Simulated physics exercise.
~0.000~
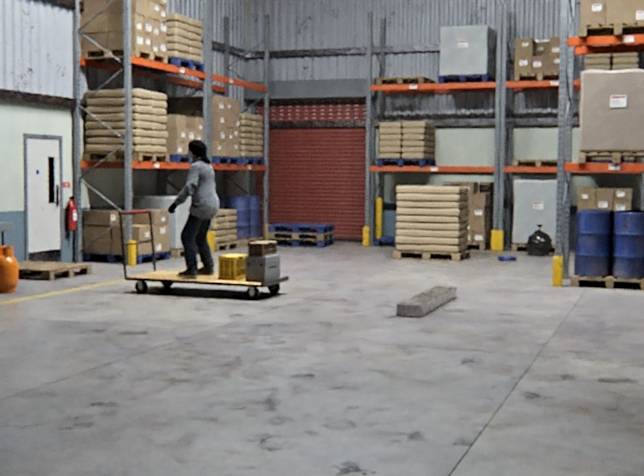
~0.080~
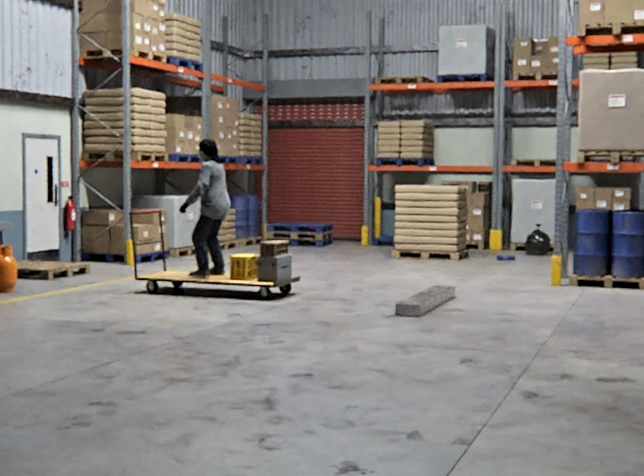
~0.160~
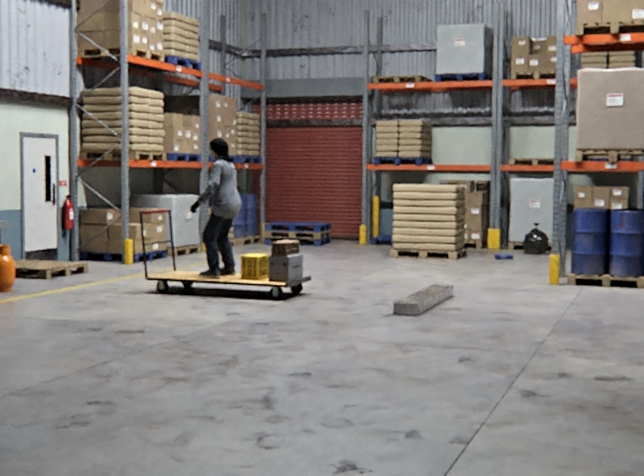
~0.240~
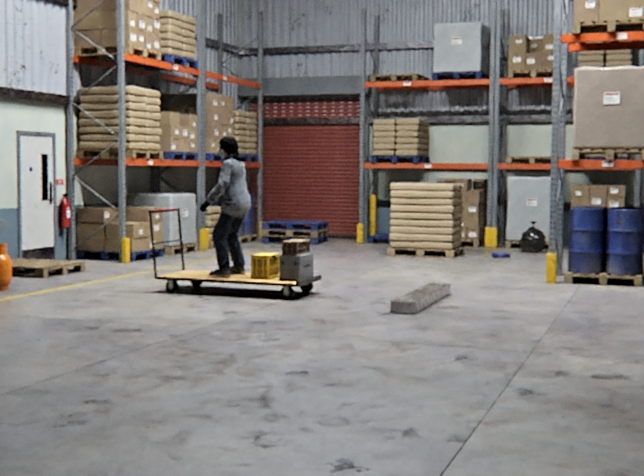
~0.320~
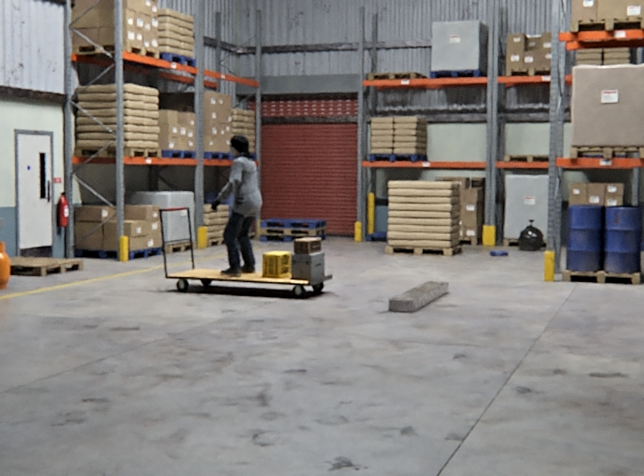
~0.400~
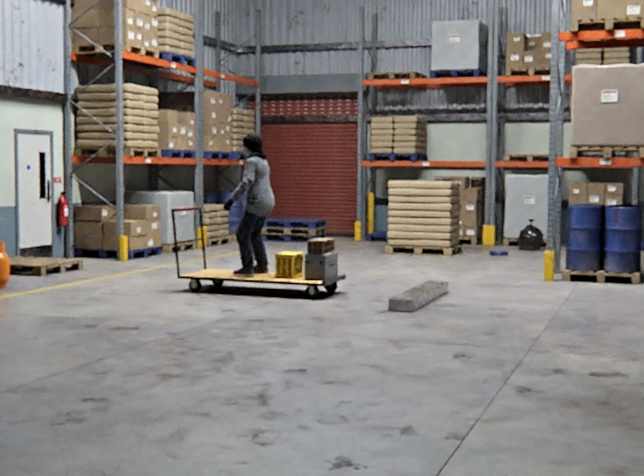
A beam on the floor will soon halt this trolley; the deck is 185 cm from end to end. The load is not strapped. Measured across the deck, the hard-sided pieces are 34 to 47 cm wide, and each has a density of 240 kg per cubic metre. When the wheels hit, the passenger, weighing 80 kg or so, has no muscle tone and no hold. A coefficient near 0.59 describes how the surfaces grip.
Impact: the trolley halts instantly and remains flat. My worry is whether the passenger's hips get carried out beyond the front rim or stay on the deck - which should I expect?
Expect them to be carried beyond the front rim.
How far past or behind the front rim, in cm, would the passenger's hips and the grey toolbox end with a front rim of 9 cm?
So the hips go 20 cm beyond the rim, while the grey one stops 10 cm short of it.
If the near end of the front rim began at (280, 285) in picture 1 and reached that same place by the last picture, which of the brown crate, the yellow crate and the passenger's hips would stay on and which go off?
Result: Brown gone; yellow safe; hips safe.
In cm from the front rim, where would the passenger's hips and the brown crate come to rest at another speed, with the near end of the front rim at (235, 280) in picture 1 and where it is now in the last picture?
Hips: 70 cm past; brown: 160 cm past.
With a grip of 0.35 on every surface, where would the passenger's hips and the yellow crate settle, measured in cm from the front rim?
You'd find the hips stopping 60 cm past the rim and the yellow one going on to 20 cm past.
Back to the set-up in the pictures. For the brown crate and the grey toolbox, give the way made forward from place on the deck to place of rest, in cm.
The brown one ends 135 cm ahead of its place and the grey one 50 cm ahead.
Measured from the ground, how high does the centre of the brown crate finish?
10 cm.
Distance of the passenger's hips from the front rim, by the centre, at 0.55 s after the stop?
Around 10 cm short of the front rim.
Impact comes at 0.86 s.
After 1.41 s the passenger's hips are 9 cm behind the rim, near (410, 246) in the last picture's view.
After 1.86 s the passenger's hips are 4 cm past the rim, near (421, 247) in the last picture's view.
Final state at 3.7 s, past the rim, brown crate, yellow crate, grey toolbox and the passenger's hips; nothing is left behind it.
